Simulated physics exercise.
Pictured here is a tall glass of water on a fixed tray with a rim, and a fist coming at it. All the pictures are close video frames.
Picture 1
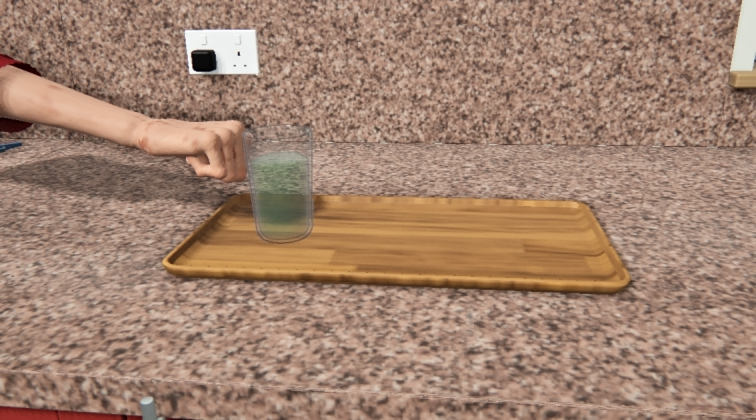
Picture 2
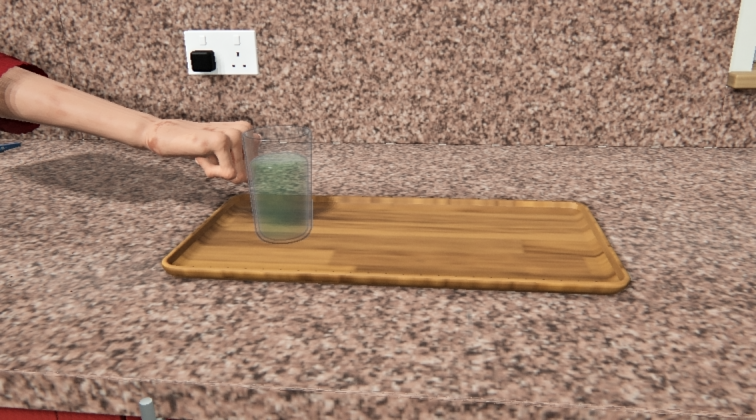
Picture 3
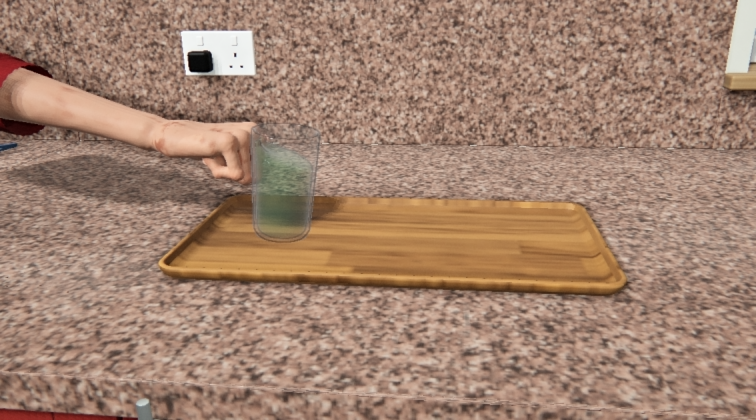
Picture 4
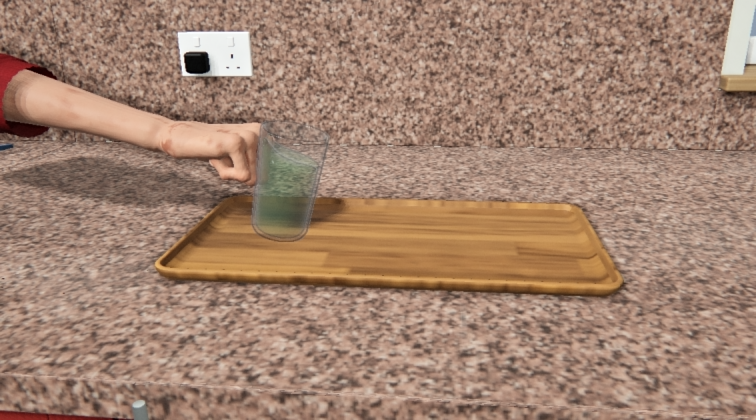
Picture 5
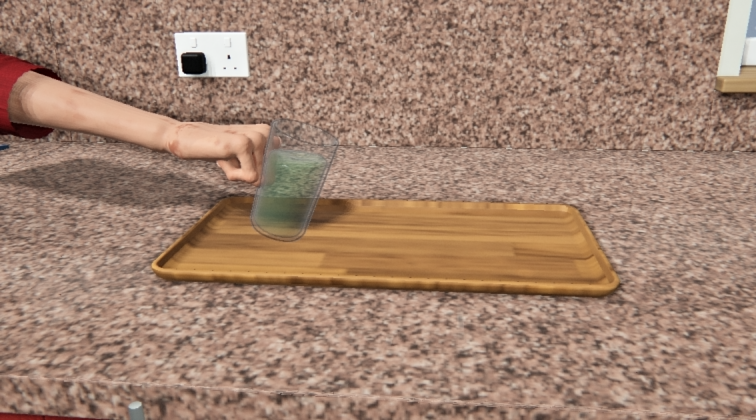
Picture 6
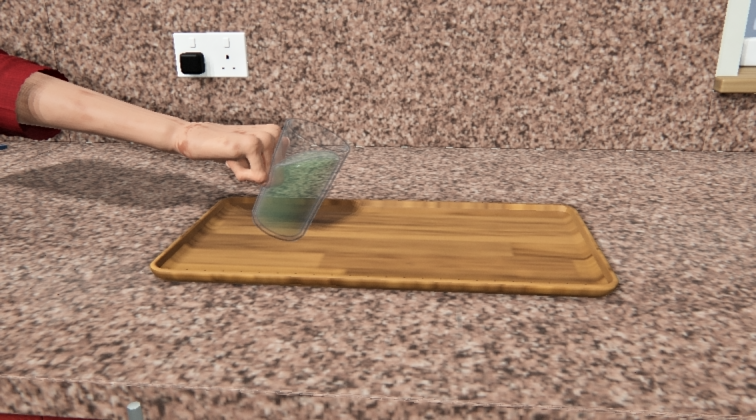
On a speckled pinkish-brown stone counter, seen from the front and slightly above, a wooden tray lies before a matching wall with a white socket and black plug. A clear glass of green liquid stands at the tray's left side, beside a fist reaching in from a red sleeve. The fist pushes rightward and the glass leans steadily right, its liquid shifting, while the view drifts slightly.
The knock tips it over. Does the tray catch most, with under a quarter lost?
Tray loses over a quarter.
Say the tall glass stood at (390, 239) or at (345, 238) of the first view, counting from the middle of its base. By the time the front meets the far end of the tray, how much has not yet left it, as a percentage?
Roughly 80 per cent, and 70 per cent.
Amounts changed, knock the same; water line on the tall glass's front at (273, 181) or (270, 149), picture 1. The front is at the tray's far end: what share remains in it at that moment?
Roughly 50 per cent, then roughly 50 per cent.
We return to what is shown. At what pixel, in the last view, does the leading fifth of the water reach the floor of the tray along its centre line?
I'd mark it somewhere roughly at pixel (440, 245).
A moment on, the tall glass lies on its side and 100 per cent is in the glass, 0 on the tray and 0 above or beyond its rim.
Next, the tall glass lies on its side and 66 per cent is in the glass, 28 on the tray and 6 above or beyond its rim.
Then the tall glass lies on its side and 38 per cent is in the glass, 48 on the tray and 14 above or beyond its rim.
Later the tall glass lies on its side and 20 per cent is in the glass, 37 on the tray and 43 above or beyond its rim.
In the end 56 per cent is held by tray and glass, 44 is off the tray.
